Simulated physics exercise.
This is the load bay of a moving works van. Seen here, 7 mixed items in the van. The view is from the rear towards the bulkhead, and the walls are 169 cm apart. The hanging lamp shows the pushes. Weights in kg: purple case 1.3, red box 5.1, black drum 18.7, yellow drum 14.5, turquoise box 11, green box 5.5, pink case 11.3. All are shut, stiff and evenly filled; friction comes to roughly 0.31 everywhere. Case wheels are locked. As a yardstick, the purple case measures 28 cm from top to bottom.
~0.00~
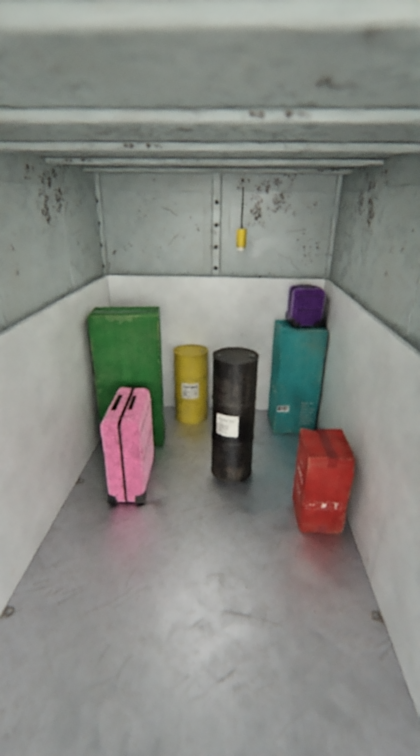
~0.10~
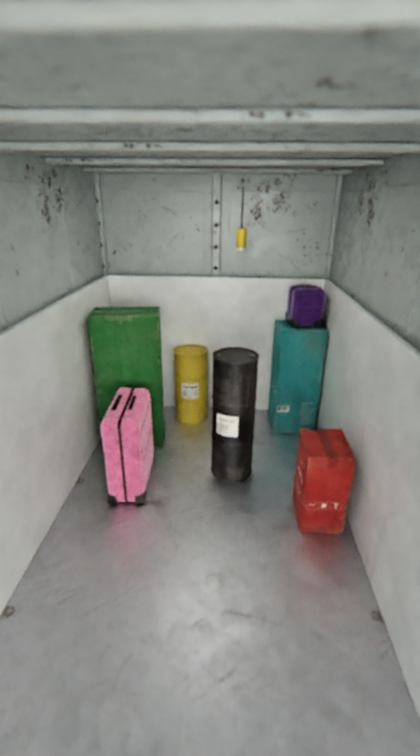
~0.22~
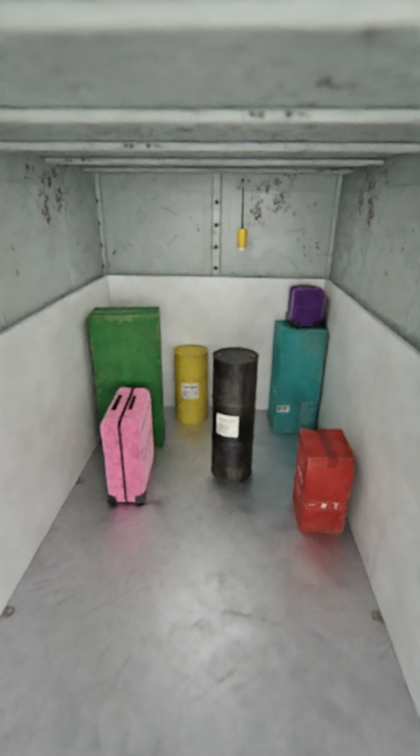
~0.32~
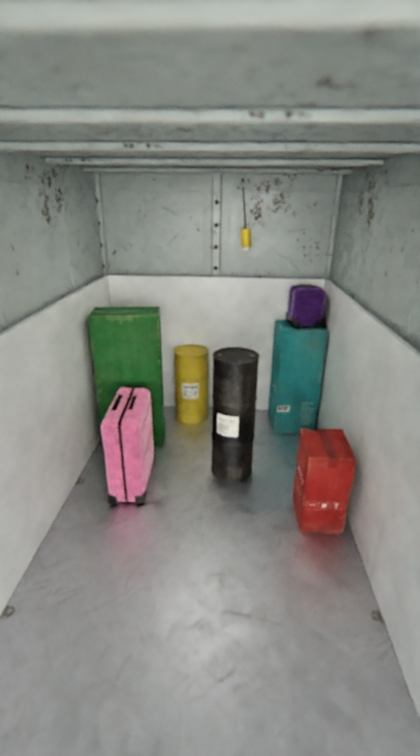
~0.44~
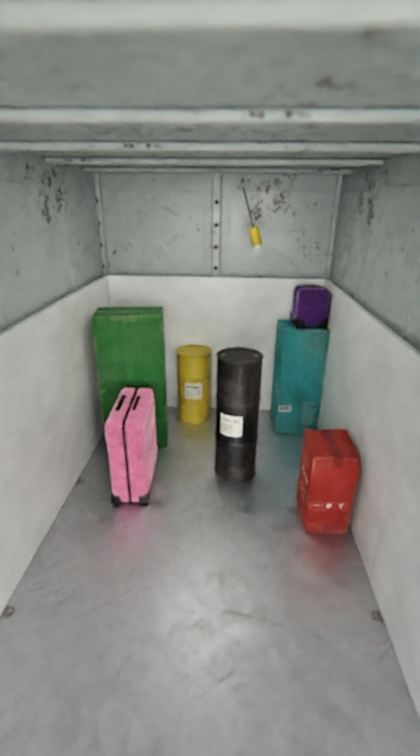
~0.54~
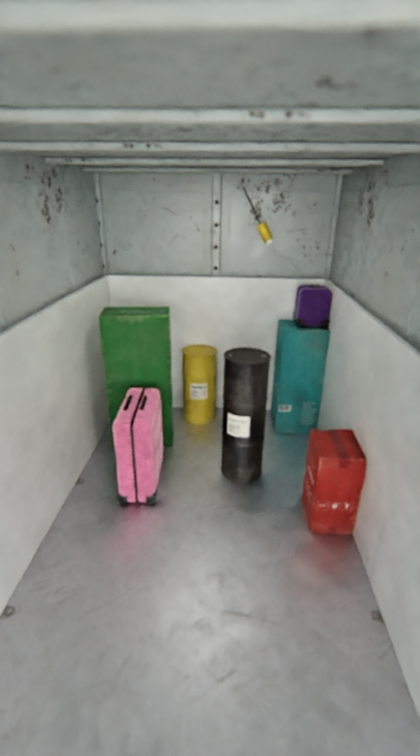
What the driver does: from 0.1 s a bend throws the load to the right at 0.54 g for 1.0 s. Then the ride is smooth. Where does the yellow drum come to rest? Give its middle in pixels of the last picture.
It ends at about (256, 386).
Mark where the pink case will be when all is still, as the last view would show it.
Near (269, 450).
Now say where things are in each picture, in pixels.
In the first frame, no push; yellow drum (191, 384); purple case (305, 306).
In the second frame, no push; black drum (233, 416); turquoise box (295, 377).
In the third frame, push 0.26 g right; green box (131, 379); pink case (130, 442).
In the fourth frame, push 0.48 g right; purple case (306, 306); red box (321, 480).
In the fifth frame, push 0.54 g right; black drum (237, 416) shifted 2 cm; turquoise box (297, 377).
In the sixth frame, push 0.54 g right; yellow drum (200, 384) shifted 7 cm; green box (140, 379) shifted 7 cm.
Around 0.74 s, push 0.54 g right; yellow drum shifted 22 cm near (218, 385); black drum shifted 22 cm; green box shifted 23 cm.
Around 0.84 s, push 0.54 g right; yellow drum shifted 34 cm near (232, 385); green box shifted 34 cm; pink case shifted 34 cm.
Around 1.04 s, push 0.13 g right; yellow drum shifted 55 cm near (258, 386); pink case shifted 61 cm; green box shifted 61 cm.
Around 1.24 s, no push; yellow drum shifted 53 cm near (256, 386); pink case at 4° to upright; green box shifted 83 cm.
Finally (2.9 s), not toppled but over 15 cm from the start, black drum, yellow drum, green box and pink case; the other 3 still in place (within 15 cm). In the last view, yellow drum near (256, 386).
